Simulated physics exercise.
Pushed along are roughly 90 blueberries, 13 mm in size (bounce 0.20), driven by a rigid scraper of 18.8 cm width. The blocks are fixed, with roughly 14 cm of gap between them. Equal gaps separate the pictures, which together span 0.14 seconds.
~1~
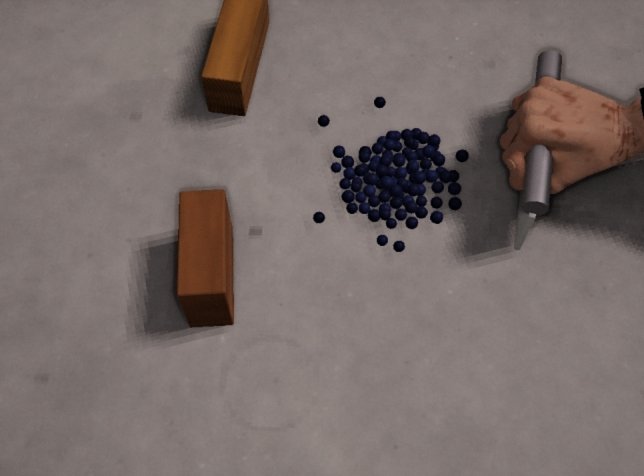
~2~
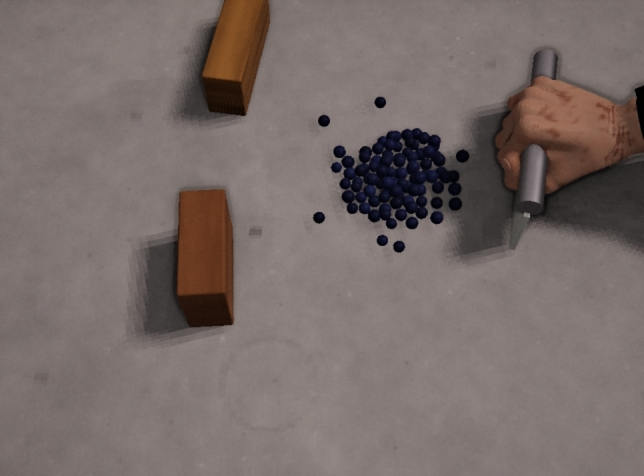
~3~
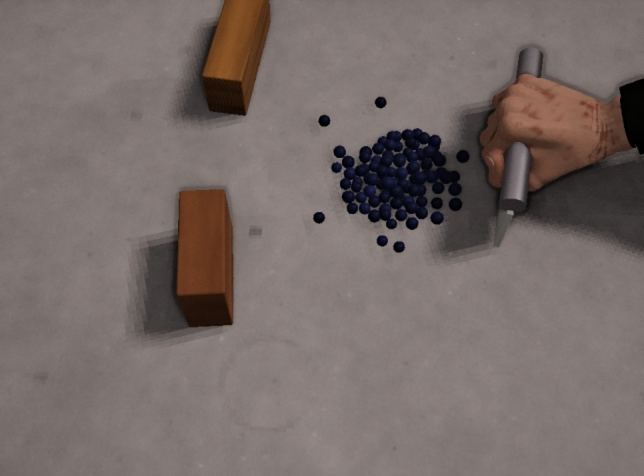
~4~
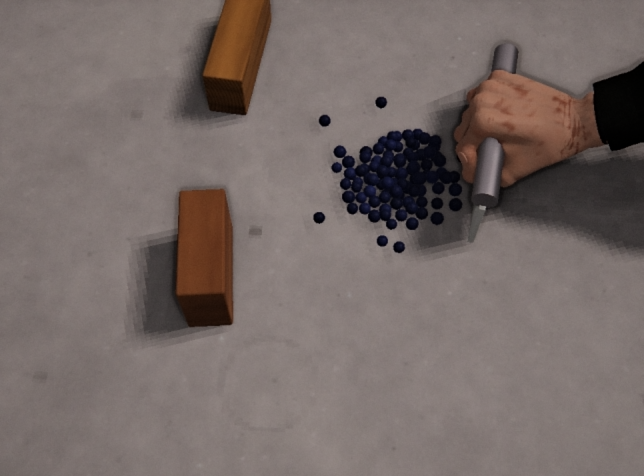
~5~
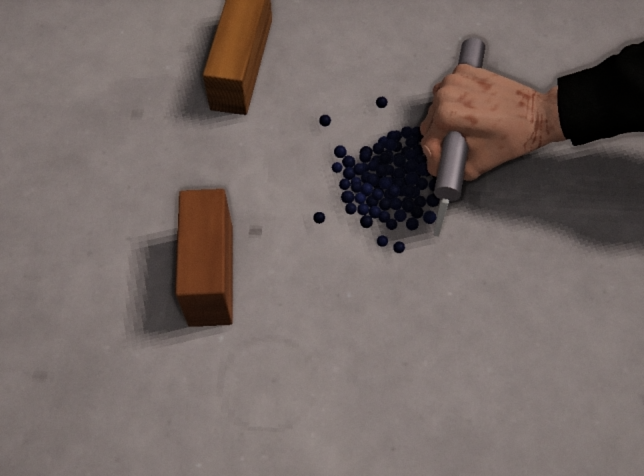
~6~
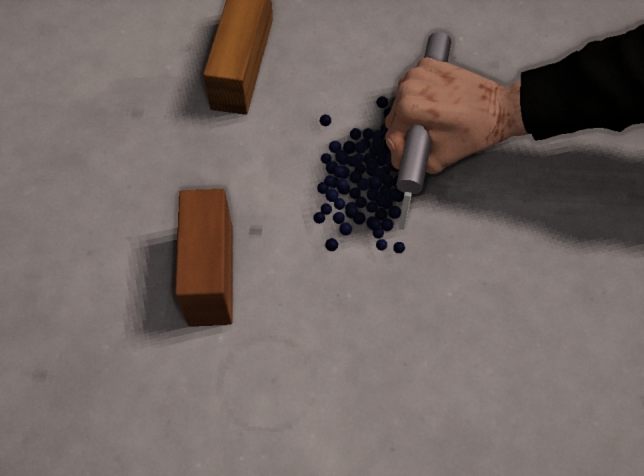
A hand gripping a grey scraper slides left across a grey surface, pushing a pile of blueberries toward two wooden blocks.
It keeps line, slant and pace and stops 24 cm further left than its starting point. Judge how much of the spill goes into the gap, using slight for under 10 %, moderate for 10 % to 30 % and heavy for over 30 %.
It is going to be a robust showing at the gap.
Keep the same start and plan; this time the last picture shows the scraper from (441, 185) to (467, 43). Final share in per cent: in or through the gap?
Gap share at rest - 25 %.
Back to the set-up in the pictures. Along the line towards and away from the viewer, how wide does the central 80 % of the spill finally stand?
It spans about 22 cm.
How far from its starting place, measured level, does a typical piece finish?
26 cm.
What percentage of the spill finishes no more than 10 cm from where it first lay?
Something like 5 in a hundred.
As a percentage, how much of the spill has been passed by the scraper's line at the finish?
Around 5 in a hundred.
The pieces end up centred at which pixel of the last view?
The middle ends up roughly at (174, 130).
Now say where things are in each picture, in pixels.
The first frame shows scraper from (530, 220) to (545, 72); moved 0.0 cm; pieces shifted so far, 0; middle of the spill at (401, 173); block at (202, 240); block at (235, 29).
The second frame shows scraper from (524, 220) to (541, 72); moved 0.5 cm; pieces shifted so far, 0; middle of the spill at (401, 173).
The third frame shows scraper from (508, 217) to (526, 70); moved 2.0 cm; pieces shifted so far, 0; middle of the spill at (402, 174).
The fourth frame shows scraper from (480, 212) to (502, 66); moved 4.6 cm; pieces shifted so far, 0; middle of the spill at (402, 174).
The fifth frame shows scraper from (444, 206) to (470, 60); moved 8.0 cm; pieces shifted so far, 37; middle of the spill at (389, 170).
The sixth frame shows scraper from (407, 199) to (437, 55); moved 11.6 cm; pieces shifted so far, 89; middle of the spill at (372, 166); block at (201, 240); block at (238, 27).
Then, 0.13 s after the last picture, scraper 24 cm from its start, spill 23 cm wide; in or through the gap 15 %, held up before the blocks 85 %.
Then, 0.24 s after the last picture, scraper 24 cm from its start, spill 27 cm wide; in or through the gap 55 %, held up before the blocks 45 %.
Then, 0.35 s after the last picture, scraper 24 cm from its start, spill 27 cm wide; in or through the gap 55 %, held up before the blocks 45 %.
In the end, in or through the gap 55 %, round the near block 0 %, round the far block 0 %, held up before the blocks 40 %.
